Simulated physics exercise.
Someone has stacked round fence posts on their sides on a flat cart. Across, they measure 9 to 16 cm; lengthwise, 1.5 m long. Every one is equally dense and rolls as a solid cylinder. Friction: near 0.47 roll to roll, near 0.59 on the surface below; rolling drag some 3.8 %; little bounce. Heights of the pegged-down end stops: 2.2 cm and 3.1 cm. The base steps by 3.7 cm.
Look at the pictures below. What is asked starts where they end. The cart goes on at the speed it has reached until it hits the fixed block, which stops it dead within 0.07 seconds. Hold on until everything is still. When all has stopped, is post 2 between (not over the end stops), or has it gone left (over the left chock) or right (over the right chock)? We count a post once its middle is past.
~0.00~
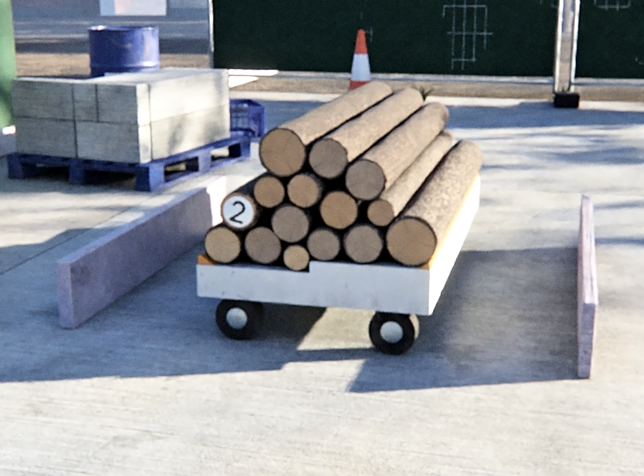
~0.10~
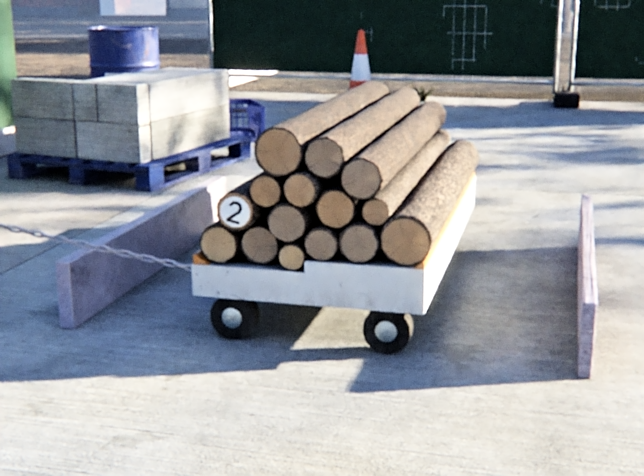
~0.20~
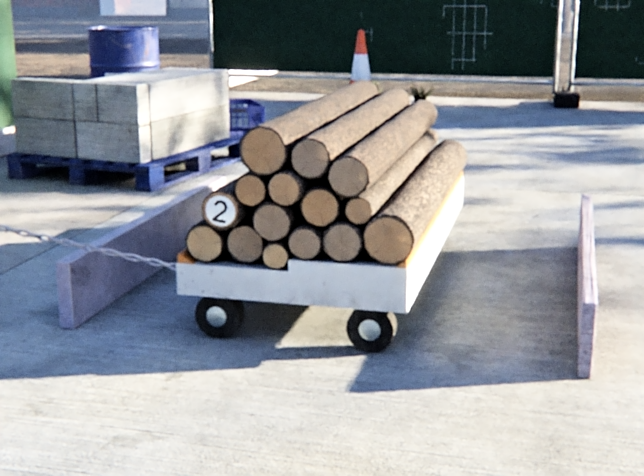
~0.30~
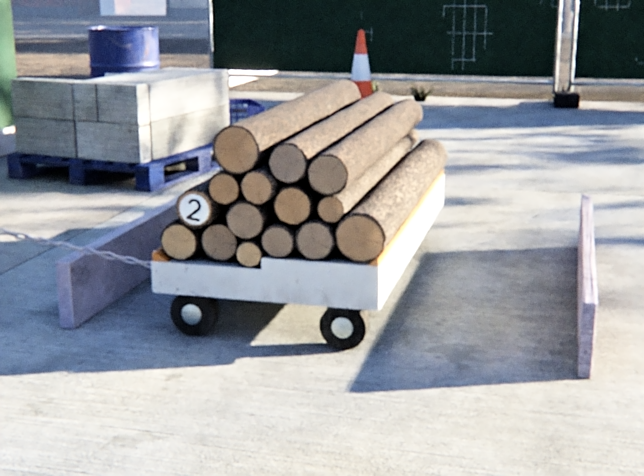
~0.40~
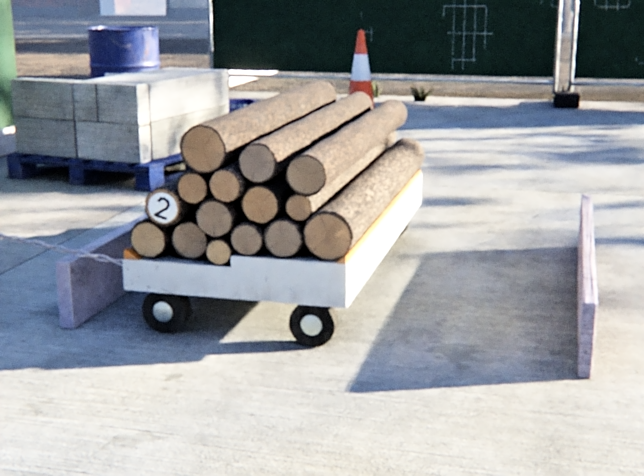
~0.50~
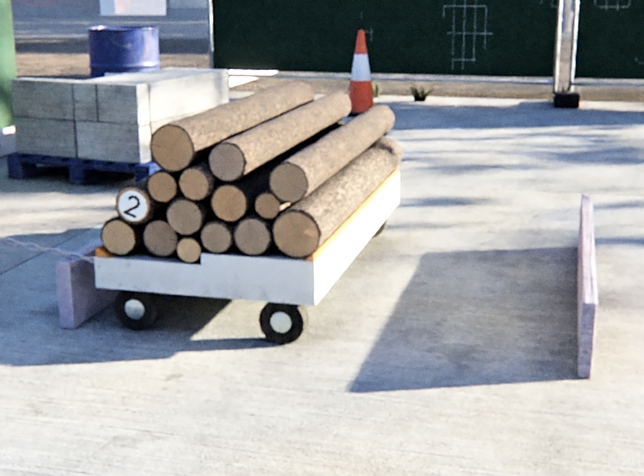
It has gone left.
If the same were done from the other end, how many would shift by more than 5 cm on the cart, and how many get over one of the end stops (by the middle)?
Shift count 2, out count 2.
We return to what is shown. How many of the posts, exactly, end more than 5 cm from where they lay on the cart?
The number is exactly 14.
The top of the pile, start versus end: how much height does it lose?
Roughly 15 cm lower.
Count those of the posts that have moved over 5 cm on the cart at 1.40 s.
14.
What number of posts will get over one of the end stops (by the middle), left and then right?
Left 4, right 1.
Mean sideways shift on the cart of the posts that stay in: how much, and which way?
Roughly 10 cm to the left.
After 0.55 s, cart 41 cm along; 1 now displaced over 5 cm; not one over the end stops; no. 2 in place (moves measured on the cart).
After 0.62 s, cart 44 cm along; 1 now displaced over 5 cm; not one over the end stops; no. 2 2.1 cm left and 1.3 cm up.
After 1.40 s, cart 44 cm along; 14 now displaced over 5 cm; 4 over the left chock and 1 over the right chock; no. 2 rolled far off to the left.
In the end, by 3.6 s, 14 moved over 5 cm; 4 over the left chock and 1 over the right chock; no. 2 rolled far off to the left; top of the pile 31 cm high, from 45 cm.
